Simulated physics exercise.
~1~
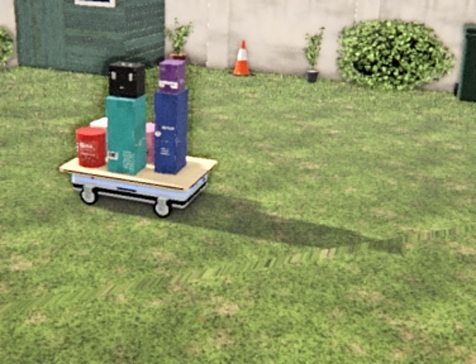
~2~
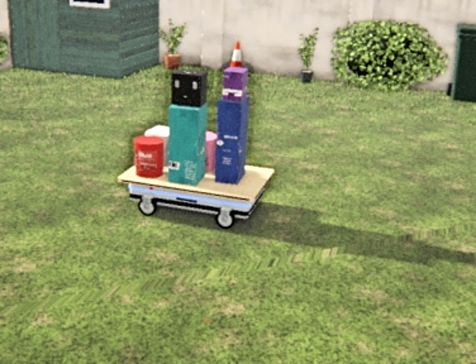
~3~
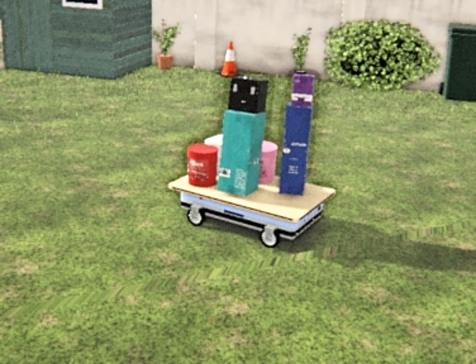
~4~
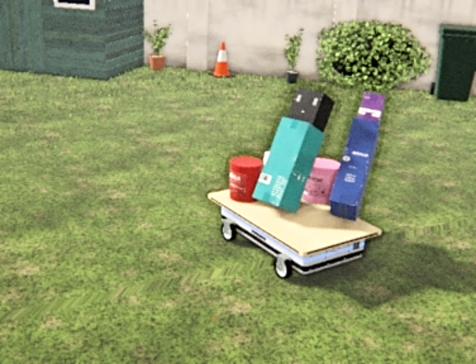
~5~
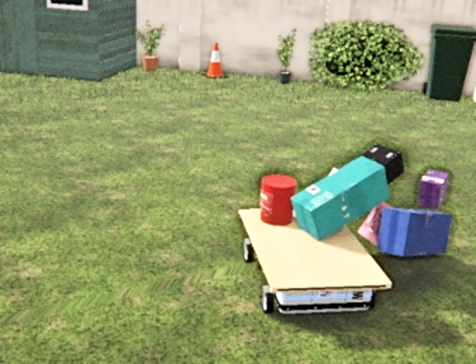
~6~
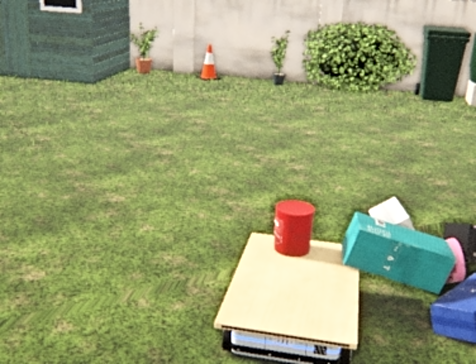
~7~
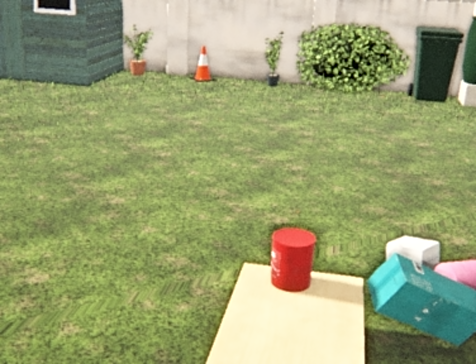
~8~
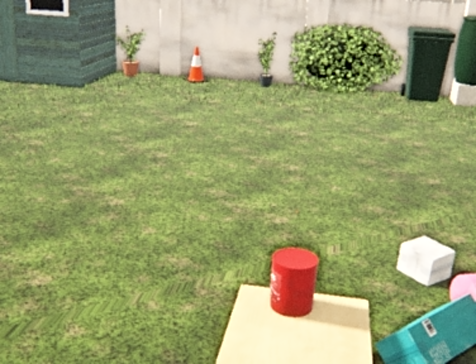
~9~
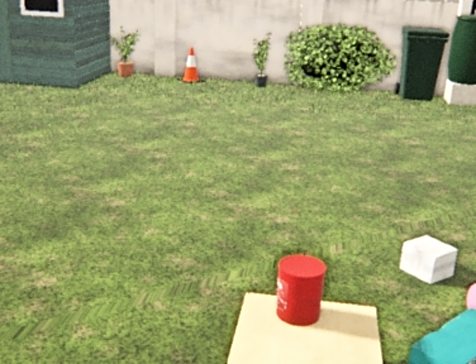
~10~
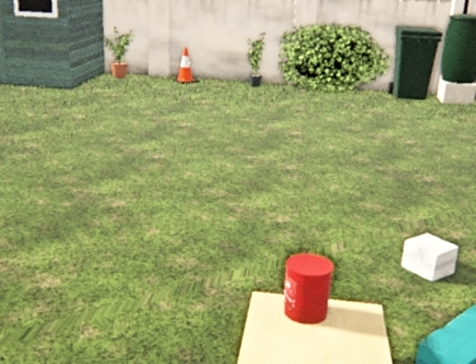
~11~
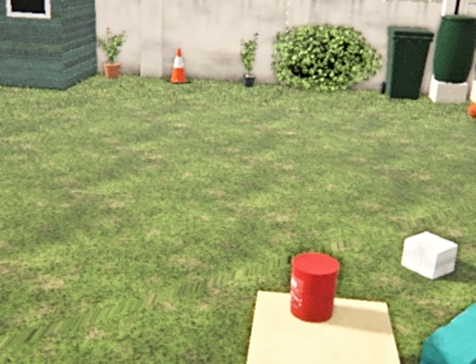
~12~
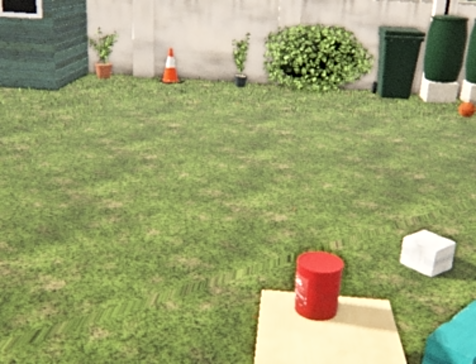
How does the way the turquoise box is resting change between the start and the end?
At the start the turquoise box stands upright on the cart. By the end it lies on its side on the grass.
